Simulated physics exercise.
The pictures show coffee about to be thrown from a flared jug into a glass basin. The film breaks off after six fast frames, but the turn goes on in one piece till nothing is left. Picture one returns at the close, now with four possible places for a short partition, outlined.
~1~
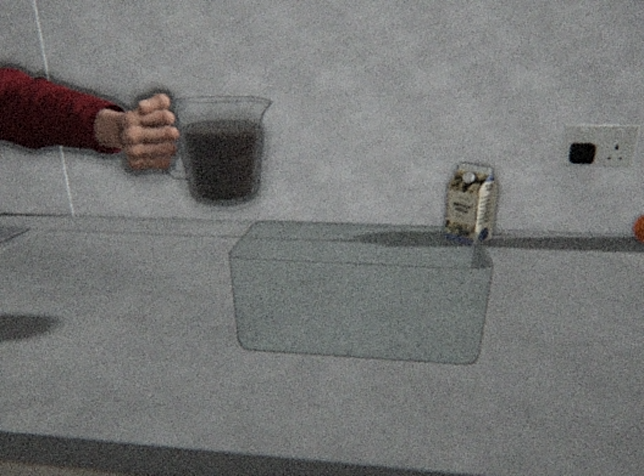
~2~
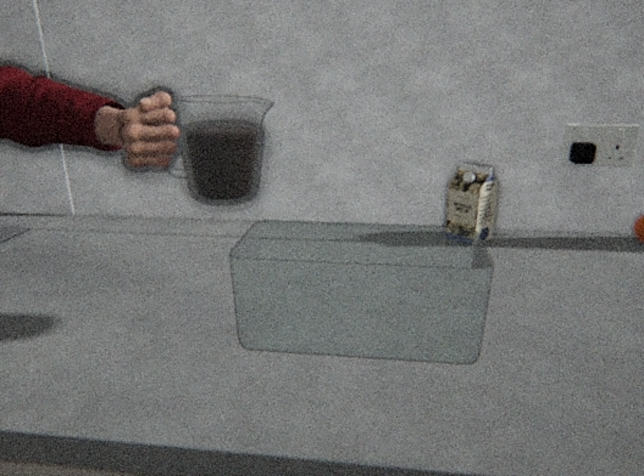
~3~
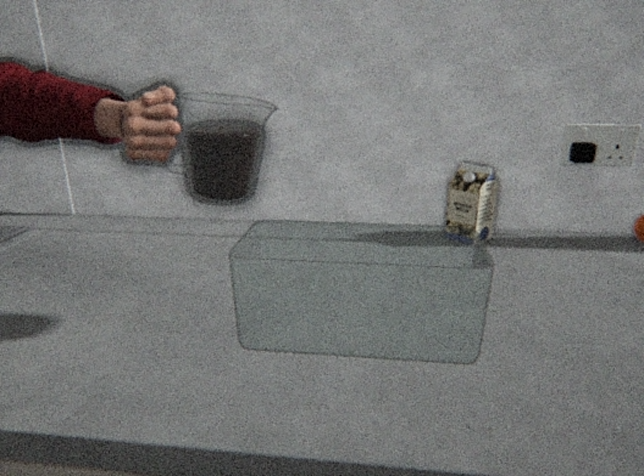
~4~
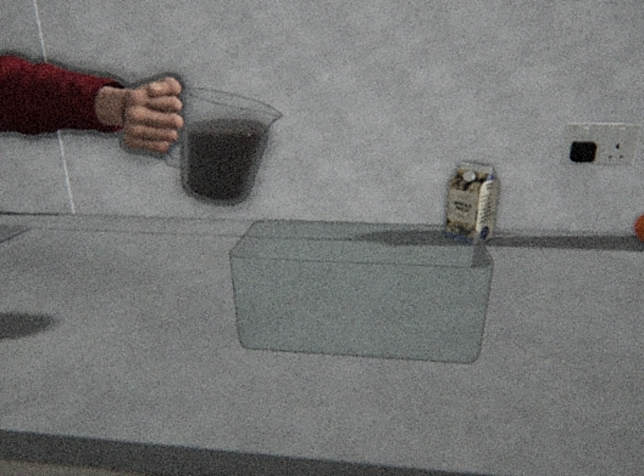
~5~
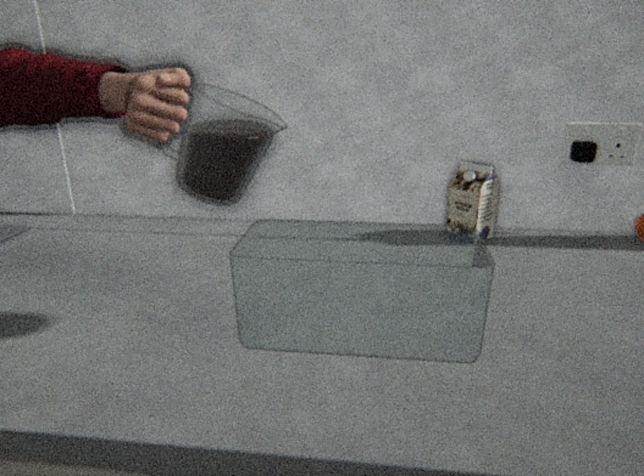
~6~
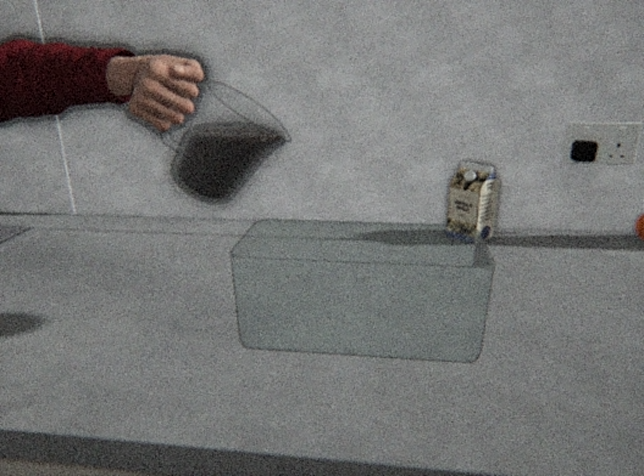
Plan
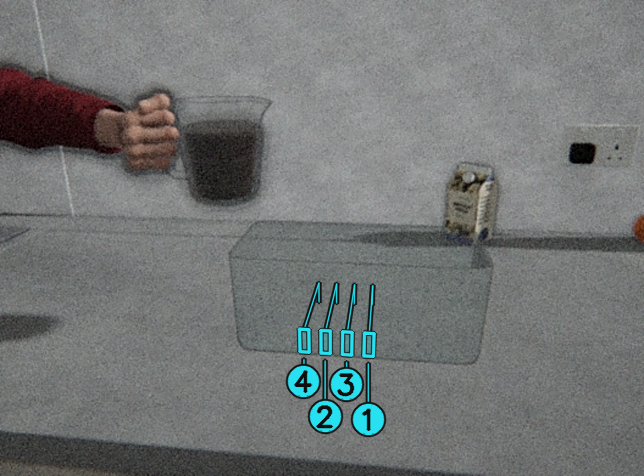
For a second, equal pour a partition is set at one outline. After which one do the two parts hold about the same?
2 works best here.
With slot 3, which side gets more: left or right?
The left side.
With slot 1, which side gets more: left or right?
More ends on the left.
On the marked copy, 1 at (368, 363); 2 at (325, 360); 3 at (346, 362); 4 at (303, 359).
For slot 1, about 89 % ends left of the wall and 9 % right of it.
For slot 2, about 46 % ends left of the wall and 53 % right of it.
For slot 3, about 93 % ends left of the wall and 5 % right of it.
For slot 4, about 8 % ends left of the wall and 92 % right of it.
